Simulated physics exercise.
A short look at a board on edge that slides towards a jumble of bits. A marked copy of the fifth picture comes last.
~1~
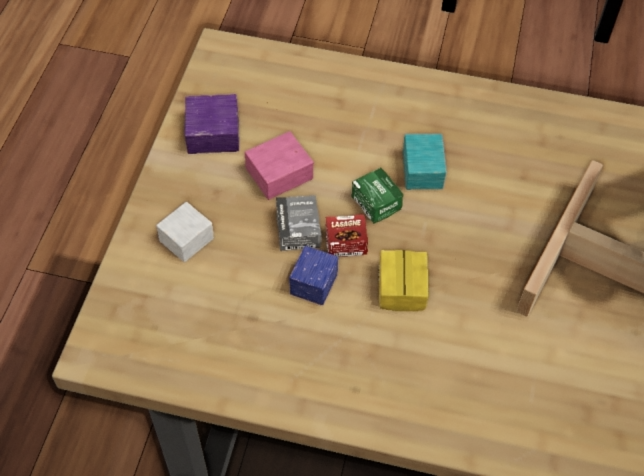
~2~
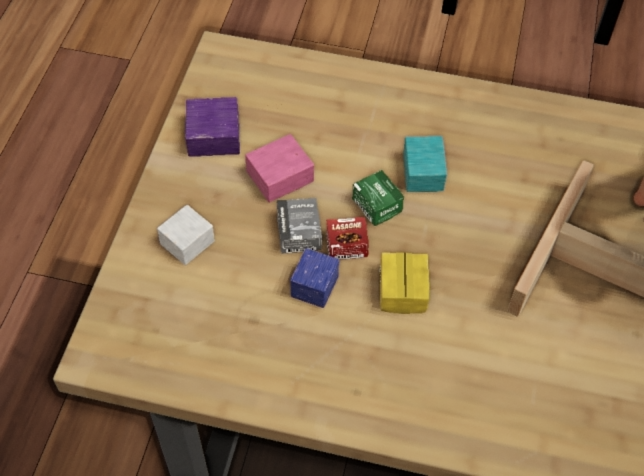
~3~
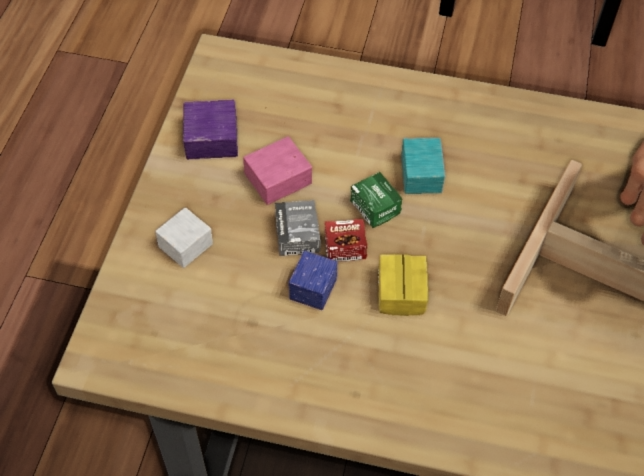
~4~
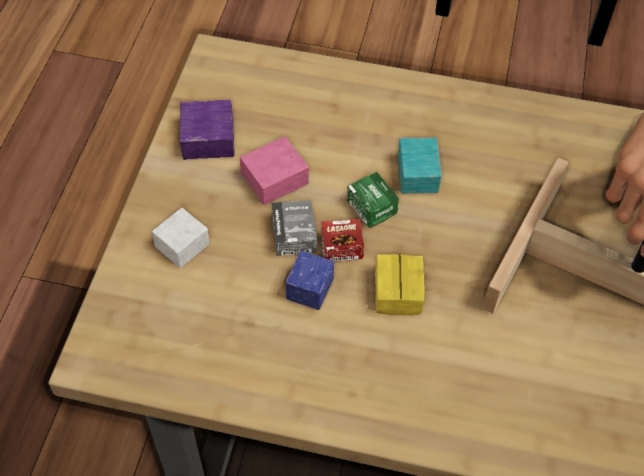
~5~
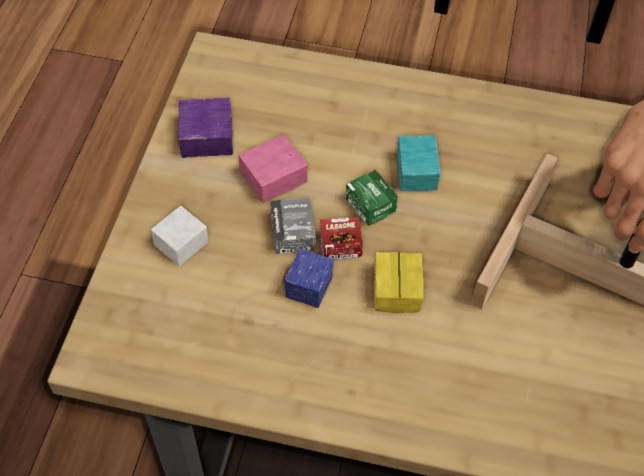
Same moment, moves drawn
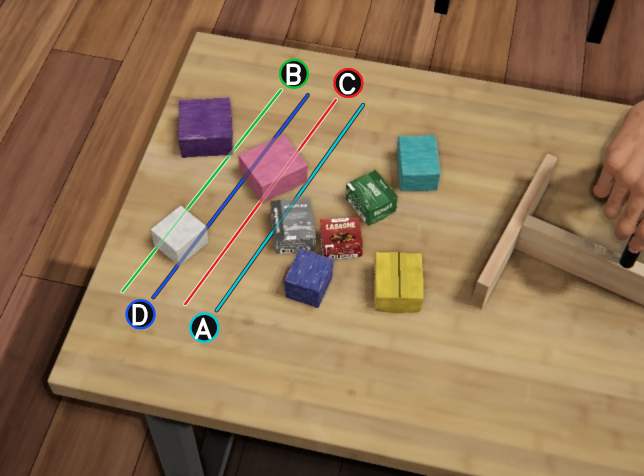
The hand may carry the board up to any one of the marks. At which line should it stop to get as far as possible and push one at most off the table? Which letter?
Up to line B.
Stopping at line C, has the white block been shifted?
No.
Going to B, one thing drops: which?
The purple block.
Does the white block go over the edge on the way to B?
No.
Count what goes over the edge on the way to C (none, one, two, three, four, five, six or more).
By then, none.
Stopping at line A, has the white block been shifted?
No.
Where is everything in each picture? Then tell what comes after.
In the first frame, grey box (299, 223); green box (378, 195); board (566, 224).
In the second frame, board (556, 224); blue block (315, 278).
In the third frame, board (545, 223); red packet (346, 241).
In the fourth frame, board (530, 221); yellow box (399, 285).
In the fifth frame, board (519, 216); grey box (293, 226); green box (372, 198); white block (180, 236).
On the marked copy, A at (295, 200); B at (208, 183); C at (266, 194); D at (236, 189).
Taking B. A third of the way, board (404, 195); turquoise block (406, 157); blue block (290, 279).
Two thirds of the way, board (293, 174); purple block (194, 126); grey box (211, 203).
When it is over, board (209, 159); purple block over the edge; grey box (137, 179); one fallen.
As for the rest, A is within the limit but short; C is within the limit but short; D is within the limit but short.
